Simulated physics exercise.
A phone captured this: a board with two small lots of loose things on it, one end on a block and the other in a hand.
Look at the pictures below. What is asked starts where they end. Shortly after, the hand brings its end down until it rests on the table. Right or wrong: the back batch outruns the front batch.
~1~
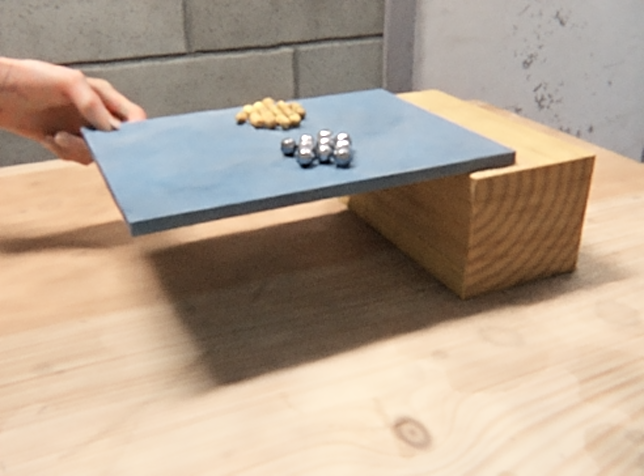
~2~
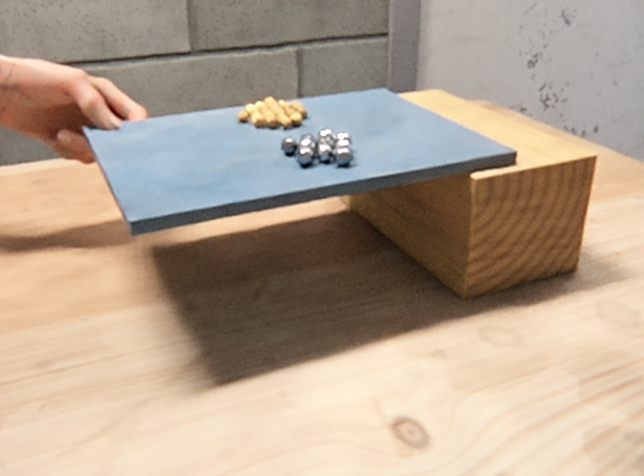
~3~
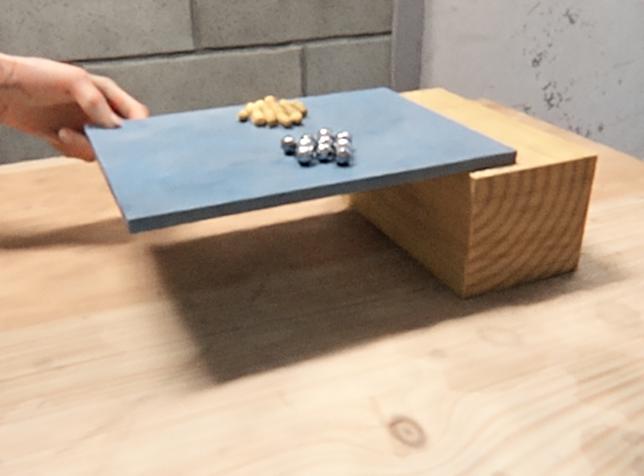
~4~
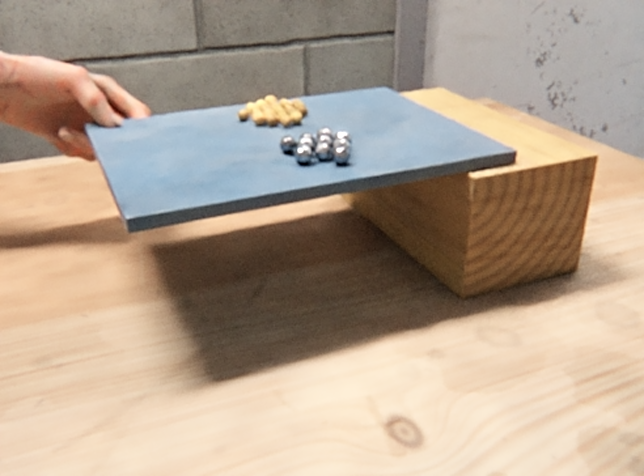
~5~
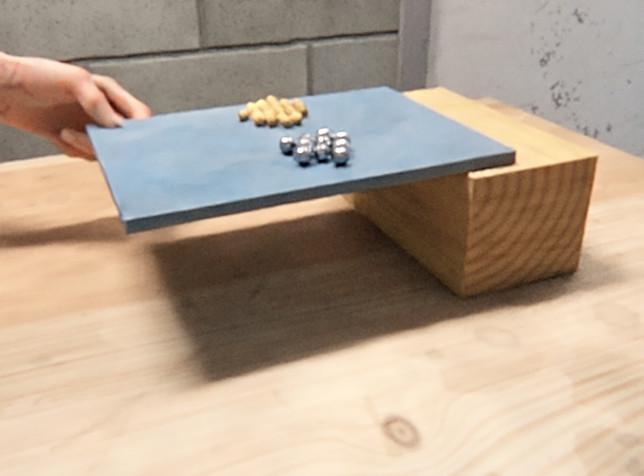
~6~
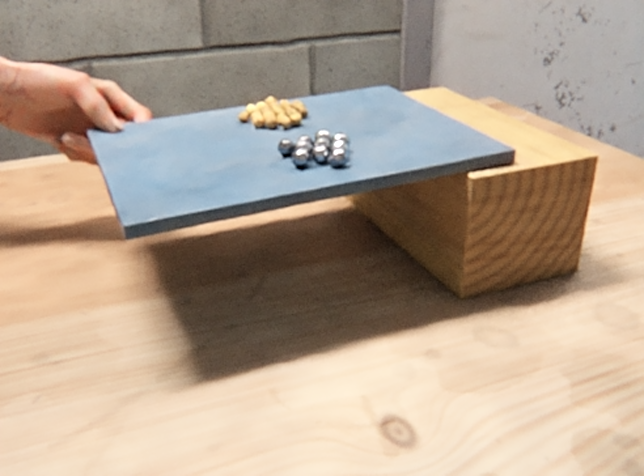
Wrong.
Then, 0.42 s on from there, board sloping at 12°; near batch the whole lot still on the board; far batch the whole lot still on the board.
Then, 0.86 s on from there, board sloping at 23°; near batch mostly less than half a board's length out; far batch the whole lot still on the board.
Then, 1.39 s on from there, board resting at 25°; near batch mostly one to two board lengths out; far batch mostly less than half a board's length out.
In the end, board resting at 25°; near batch mostly more than two board lengths out, near a third gone off the table; far batch mostly less than half a board's length out; the near batch has gone farther.
